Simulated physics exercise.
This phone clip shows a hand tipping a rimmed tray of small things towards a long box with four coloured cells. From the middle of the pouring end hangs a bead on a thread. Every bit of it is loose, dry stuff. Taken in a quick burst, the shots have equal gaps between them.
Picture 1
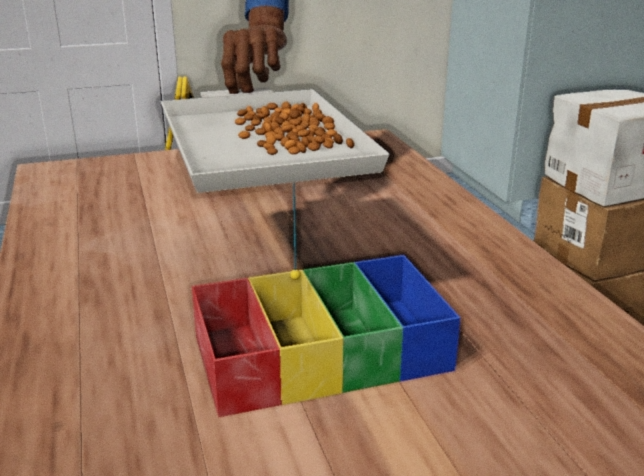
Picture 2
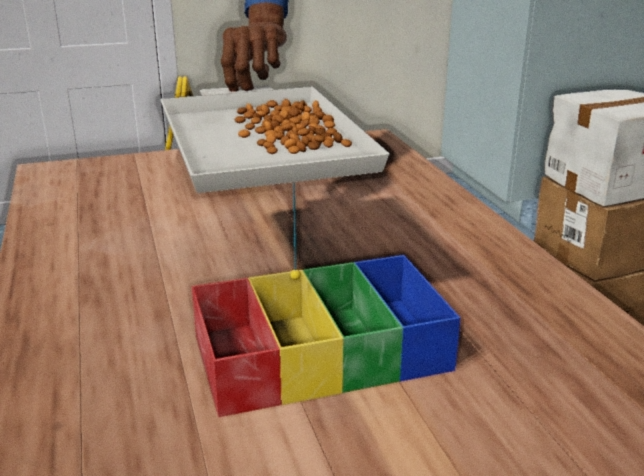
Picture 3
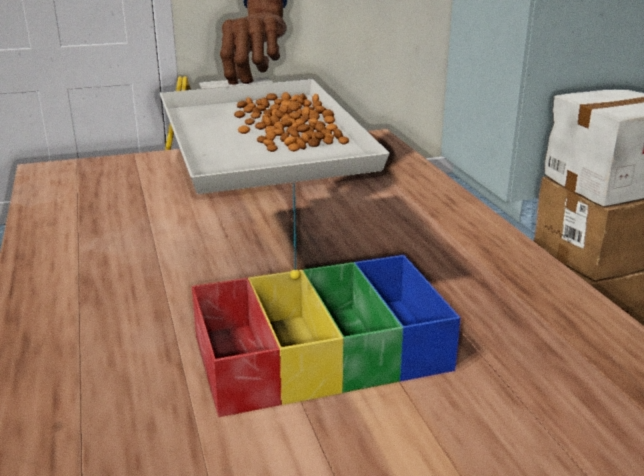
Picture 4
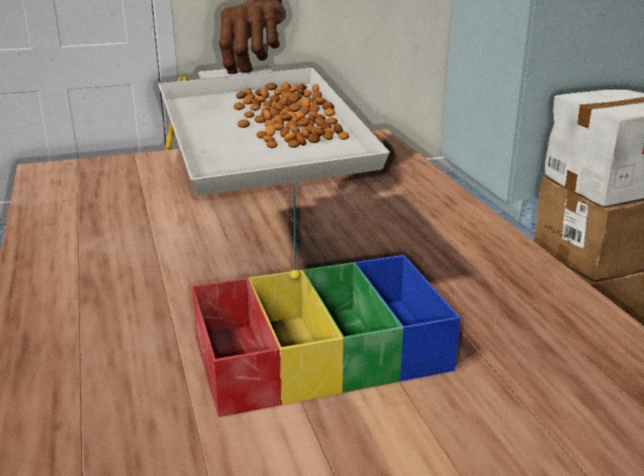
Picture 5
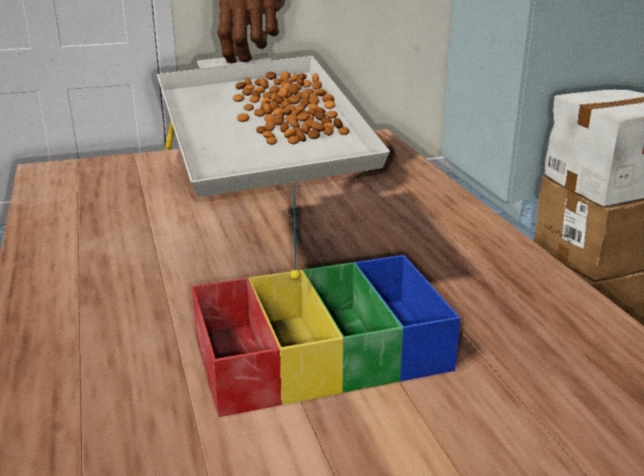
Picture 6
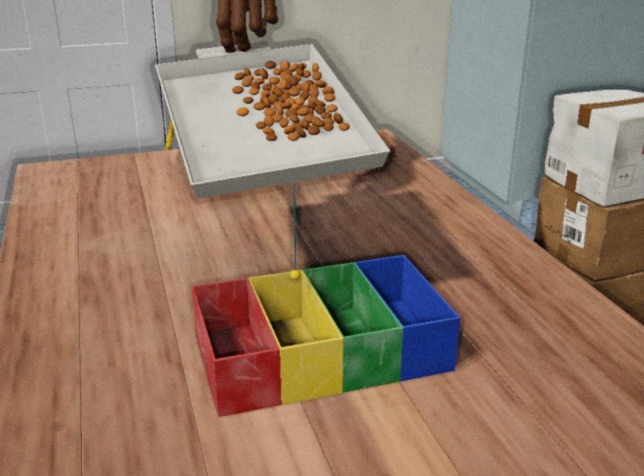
The footage shows a hand gradually raising the far side of a white rimmed tray holding small brown pieces, its near edge dipping slightly at the left corner, above a still box with red, yellow, green and blue cells.
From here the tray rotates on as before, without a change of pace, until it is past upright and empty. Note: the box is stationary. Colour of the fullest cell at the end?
Red.
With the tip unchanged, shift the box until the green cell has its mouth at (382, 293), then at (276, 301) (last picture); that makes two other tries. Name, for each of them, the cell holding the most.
Try one: The red cell; try two: Yellow.
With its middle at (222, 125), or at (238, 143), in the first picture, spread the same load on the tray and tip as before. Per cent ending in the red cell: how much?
About 70 % and 70 %.
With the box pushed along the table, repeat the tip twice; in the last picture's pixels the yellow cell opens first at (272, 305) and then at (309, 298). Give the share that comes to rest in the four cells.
You'd see around 100 per cent and then around 70 per cent.
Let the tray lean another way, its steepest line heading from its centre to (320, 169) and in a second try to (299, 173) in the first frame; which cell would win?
First try: The blue cell. Second try: The green one.
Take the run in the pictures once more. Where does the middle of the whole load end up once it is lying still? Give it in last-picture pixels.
Close to (248, 369) in the last picture.
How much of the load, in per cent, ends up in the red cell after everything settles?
Around 50 in every hundred pieces.
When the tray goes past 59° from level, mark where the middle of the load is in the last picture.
Close to (255, 175).
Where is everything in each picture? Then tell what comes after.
Corners of the pouring end at (196, 172) and (383, 153), level; middle of the load at (287, 127), bits of cat kibble; bead on its thread at (296, 275); red cell at (248, 377); yellow cell at (312, 366); green cell at (372, 355); blue cell at (430, 344), in the first picture.
Corners of the pouring end at (196, 173) and (383, 153), level; middle of the load at (287, 125), in the second picture.
Corners of the pouring end at (196, 174) and (383, 152), tipped barely, lowest at the left corner; middle of the load at (286, 121), in the third picture.
Corners of the pouring end at (196, 176) and (383, 151), tipped a little, lowest at the left corner; middle of the load at (286, 114), in the fourth picture.
Corners of the pouring end at (196, 178) and (383, 150), tipped a little, lowest at the left corner; middle of the load at (286, 106), in the fifth picture.
Corners of the pouring end at (196, 181) and (383, 149), tipped a little, lowest at the left corner; middle of the load at (286, 99); red cell at (248, 377); yellow cell at (312, 366); green cell at (372, 355); blue cell at (430, 344), in the sixth picture.
Soon, tray tipped steeply; most on the tray; a stray few in the red cell; a small part falling or outside the box.
A while on, tray tipped right over; about a third on the tray; a small part in the red cell; a small part in the yellow cell; a small part in the green cell; about a quarter falling or outside the box.
Towards the end, tray tipped past a quarter turn; about half in the red cell; about a quarter in the yellow cell; a small part in the green cell; a small part falling or outside the box.
Finally, tray tipped past a quarter turn; about half in the red cell; about a quarter in the yellow cell; a small part in the green cell; none in the blue cell; a small part outside the box.
